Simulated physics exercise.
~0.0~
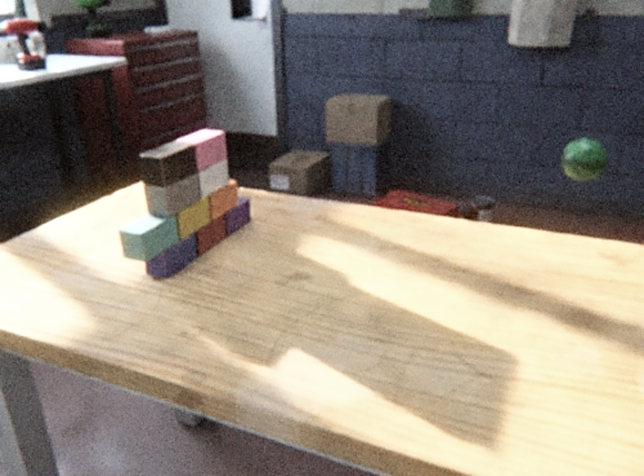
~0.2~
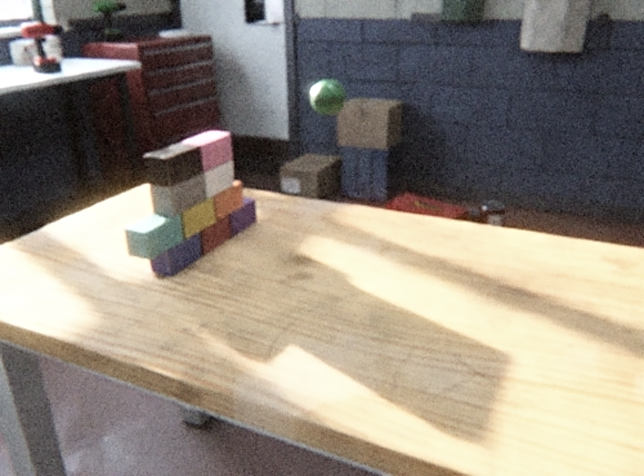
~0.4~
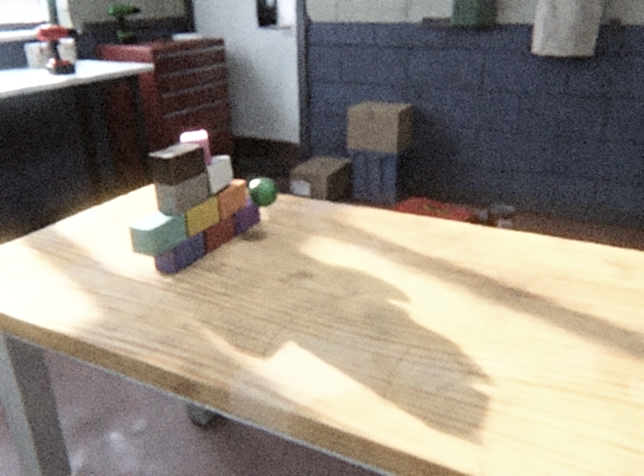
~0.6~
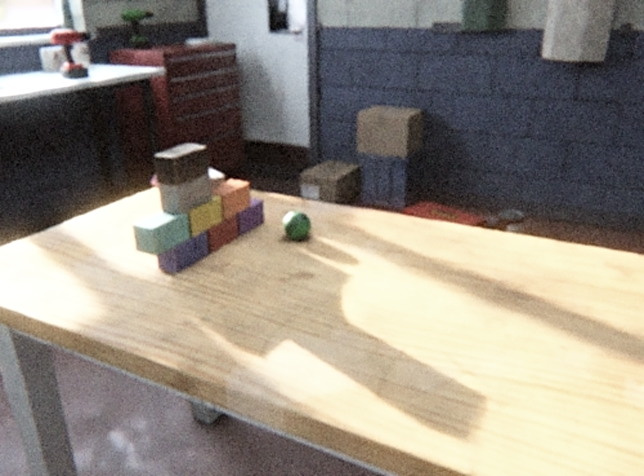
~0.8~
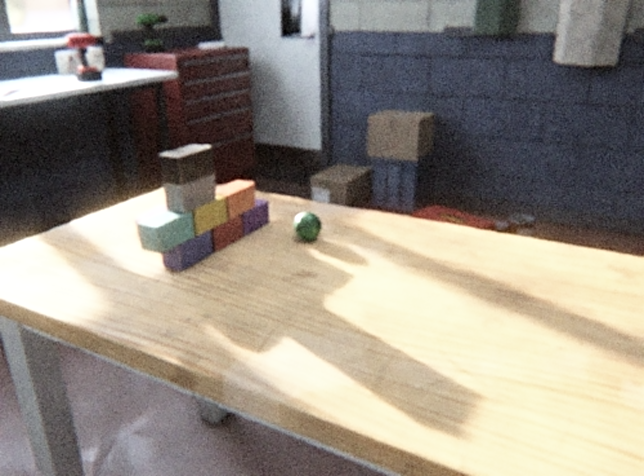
A green ball flies in from the right across a workshop, seen from slightly above a sunlit wooden table, with a red tool cabinet, cardboard boxes and a dark blue block wall behind. Toward the table's left side stands a small stepped pile of coloured blocks, with black and pink on top, grey and white beneath, and turquoise, yellow and orange lower down. The ball drops leftward into the pile's far side, and the pink and white blocks begin to tip. It rebounds to the right onto the tabletop as both topple behind the pile. The black block stays perched on the grey one, the lower rows still stand, and the ball sits just right of them.
